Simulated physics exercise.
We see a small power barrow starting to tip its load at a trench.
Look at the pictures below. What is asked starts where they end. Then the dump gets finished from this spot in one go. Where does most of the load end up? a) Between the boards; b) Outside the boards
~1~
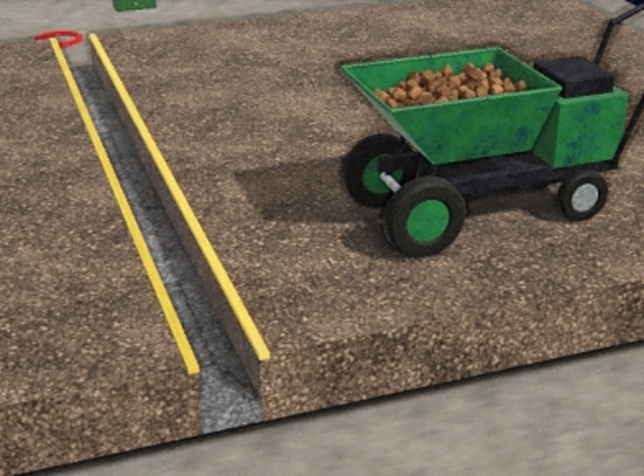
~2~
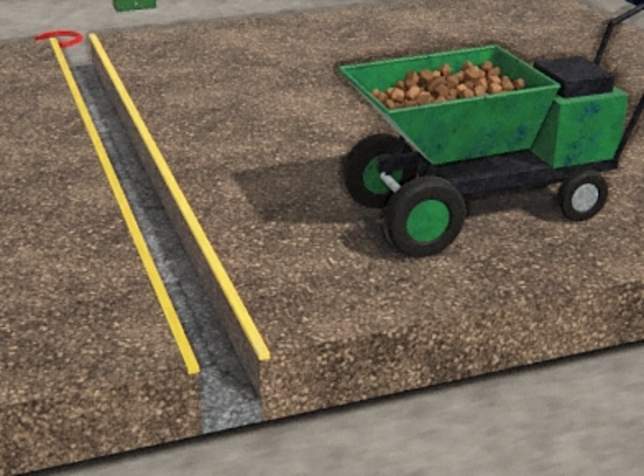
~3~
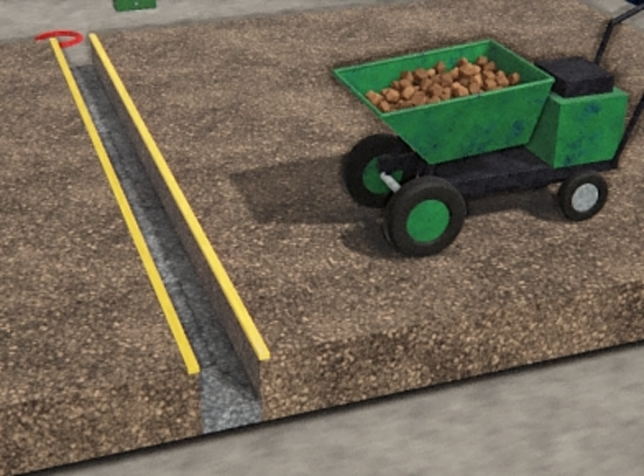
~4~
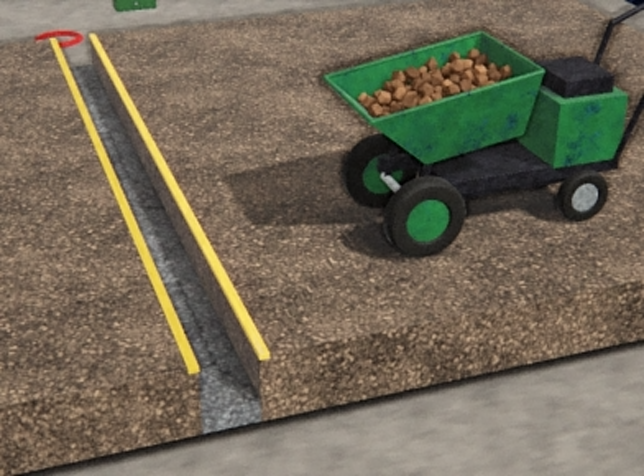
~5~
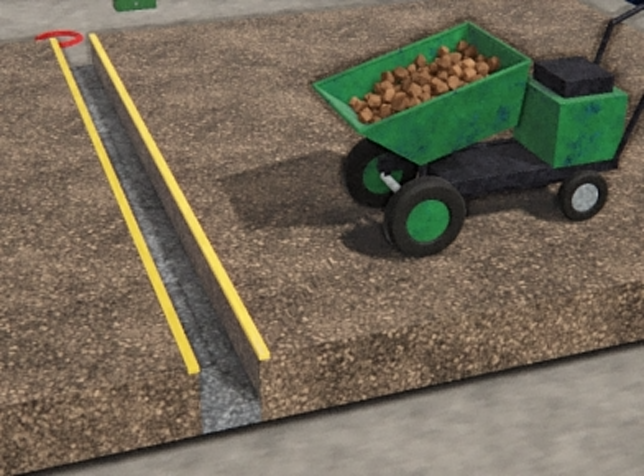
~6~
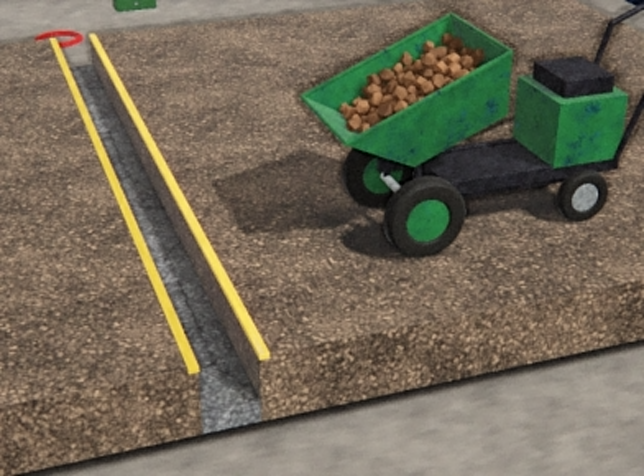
Outside the boards (b).
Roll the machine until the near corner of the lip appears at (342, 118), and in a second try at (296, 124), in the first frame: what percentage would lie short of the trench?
First place: Around 10 per cent. Second place: Around 0 per cent.
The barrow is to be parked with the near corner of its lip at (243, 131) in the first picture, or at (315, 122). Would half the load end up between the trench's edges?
With the lip at the first place the share is short of one half; at the second place it is beyond one half.
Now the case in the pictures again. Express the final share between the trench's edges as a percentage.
My estimate is some 25 %.
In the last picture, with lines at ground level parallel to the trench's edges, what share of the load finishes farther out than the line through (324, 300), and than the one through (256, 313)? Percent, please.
Estimate, first then second: 70 %, 30 %.
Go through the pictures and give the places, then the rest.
The first picture shows lip of the skip (390, 112), level; top of the load (448, 90), clay clods; first edge of the trench (243, 314); far edge (176, 327), the trench under half as wide as the skip, and about as deep as wide.
The second picture shows lip of the skip (388, 113), tipped barely; top of the load (453, 92).
The third picture shows lip of the skip (381, 116), tipped barely; top of the load (463, 83).
The fourth picture shows lip of the skip (372, 123), tipped a little; top of the load (468, 77).
The fifth picture shows lip of the skip (359, 132), tipped clearly; top of the load (458, 73).
The sixth picture shows lip of the skip (346, 144), tipped clearly; top of the load (444, 68); first edge of the trench (243, 314); far edge (176, 327).
Just after the last frame, skip tipped steeply; every one in the skip.
A moment on, skip tipped right over; roughly two thirds in the skip; roughly a quarter short of the trench; just a few in or heaped over the trench; just a few falling.
Further on, skip tipped right over; roughly a third in the skip; roughly half short of the trench; roughly a quarter in or heaped over the trench; just a few beyond it.
When it is over, skip tipped right over; roughly a third in the skip; roughly half short of the trench; roughly a quarter in or heaped over the trench; just a few beyond it.
